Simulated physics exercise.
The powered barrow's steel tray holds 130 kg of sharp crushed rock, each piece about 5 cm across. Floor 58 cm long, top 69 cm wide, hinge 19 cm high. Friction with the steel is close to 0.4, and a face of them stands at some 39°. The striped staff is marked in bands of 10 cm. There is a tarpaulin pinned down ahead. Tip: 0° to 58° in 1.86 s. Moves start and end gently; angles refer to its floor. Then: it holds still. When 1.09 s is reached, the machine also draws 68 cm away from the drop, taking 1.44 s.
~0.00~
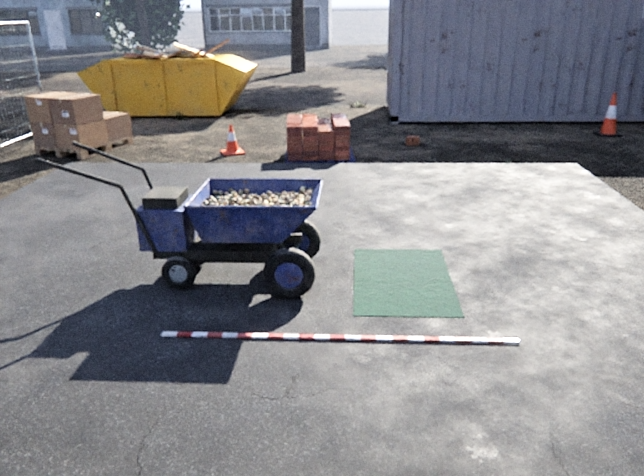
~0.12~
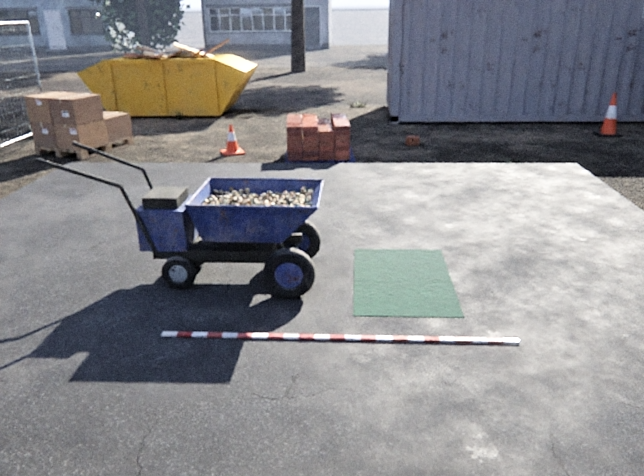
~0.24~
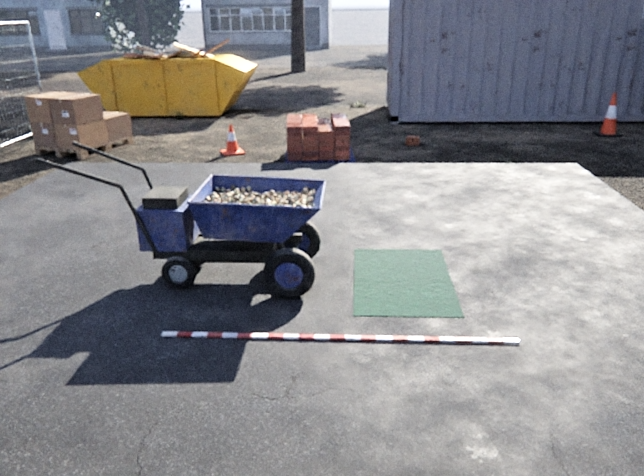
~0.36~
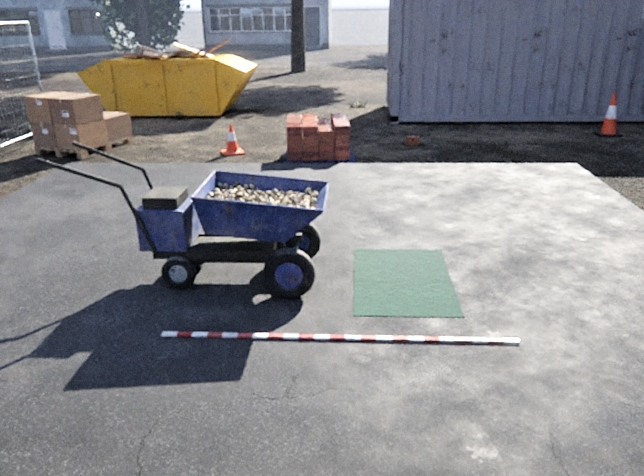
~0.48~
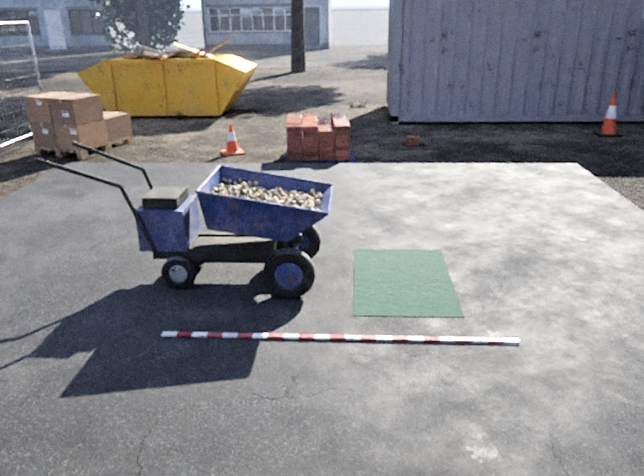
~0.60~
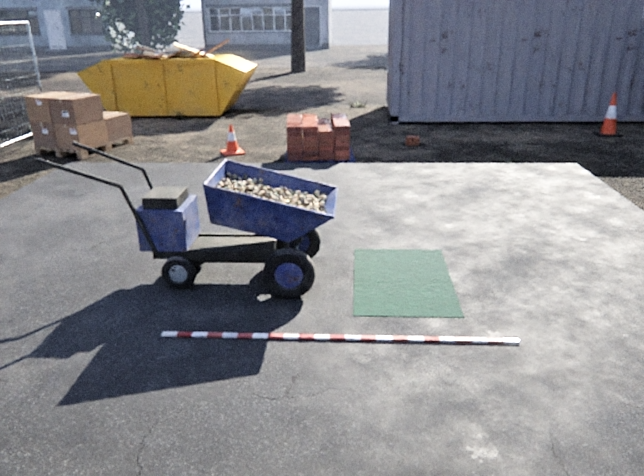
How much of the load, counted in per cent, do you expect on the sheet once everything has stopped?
I expect around 0 per cent on the sheet.
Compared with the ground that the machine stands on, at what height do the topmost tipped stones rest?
Roughly 12 cm above the ground.
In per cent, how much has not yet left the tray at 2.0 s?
Near 85 in a hundred.
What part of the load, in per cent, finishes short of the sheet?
35 per cent or so.
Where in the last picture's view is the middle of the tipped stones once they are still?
About (309, 276).
After 1.4 s the floor is at 49°; 100 % in the tray; the foremost stones are at (348, 233).
After 2.0 s the floor is at 58°; 85 % in the tray, 14 % short of the sheet; the foremost stones are at (353, 277).
After 3.0 s the floor is at 58°; 69 % in the tray, 30 % short of the sheet, 1 % on the sheet; the foremost stones are at (359, 274).
After 4.9 s the floor is at 58°; 65 % in the tray, 34 % short of the sheet, 1 % on the sheet; the foremost stones are at (359, 274).
